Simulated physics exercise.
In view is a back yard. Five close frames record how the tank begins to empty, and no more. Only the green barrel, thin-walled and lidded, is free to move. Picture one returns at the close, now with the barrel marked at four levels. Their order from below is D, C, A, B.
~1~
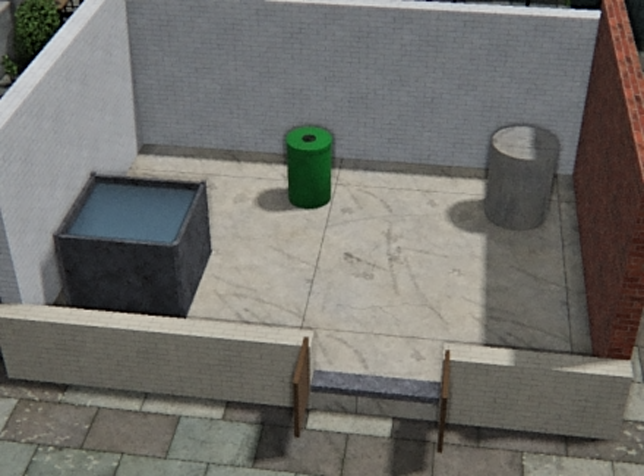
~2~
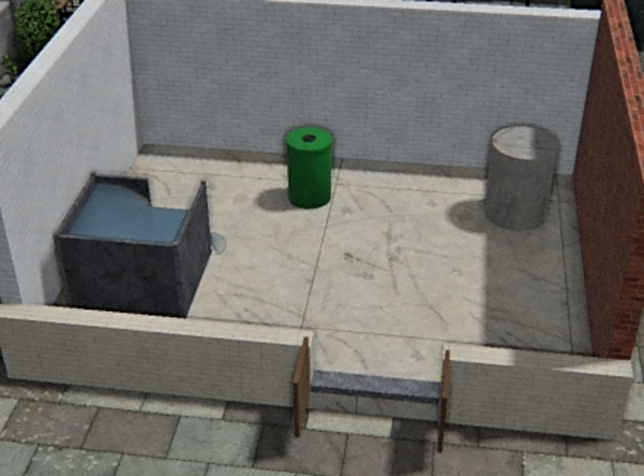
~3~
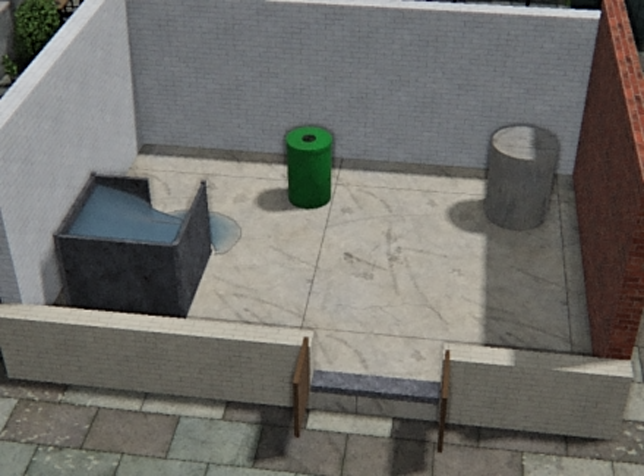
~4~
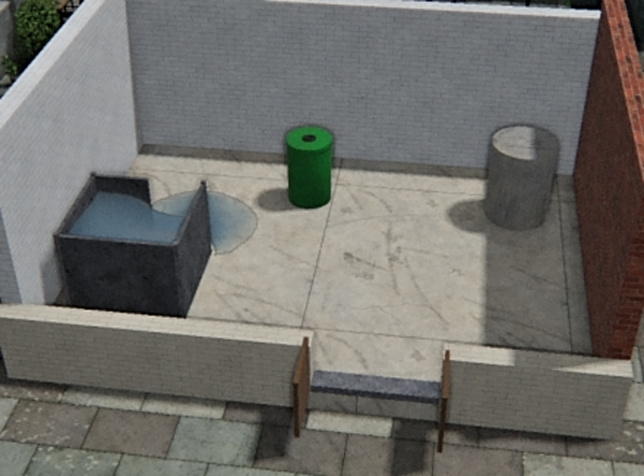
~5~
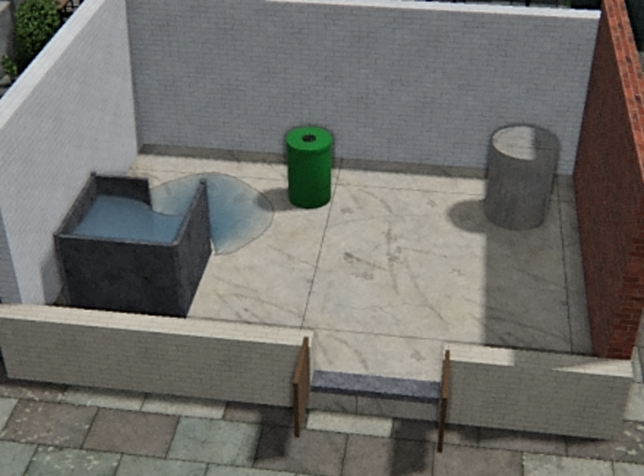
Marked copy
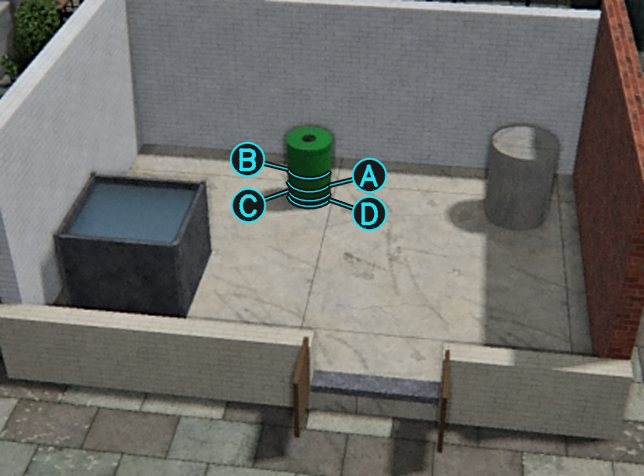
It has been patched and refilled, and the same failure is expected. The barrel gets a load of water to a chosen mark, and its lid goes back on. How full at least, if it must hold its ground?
A will do.
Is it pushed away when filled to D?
Yes, it does.
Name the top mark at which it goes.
Mark C.
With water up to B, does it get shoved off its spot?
No, not at all.
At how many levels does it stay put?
Two of them.
On the marked copy, A at (306, 191); B at (306, 178); C at (306, 200); D at (306, 206); from the bottom up D, C, A, B.
With A, it shifts by a finger or two and stays.
With B, it does not move.
With C, it is pushed about its own width away.
With D, it is pushed about 6 times its own width away.
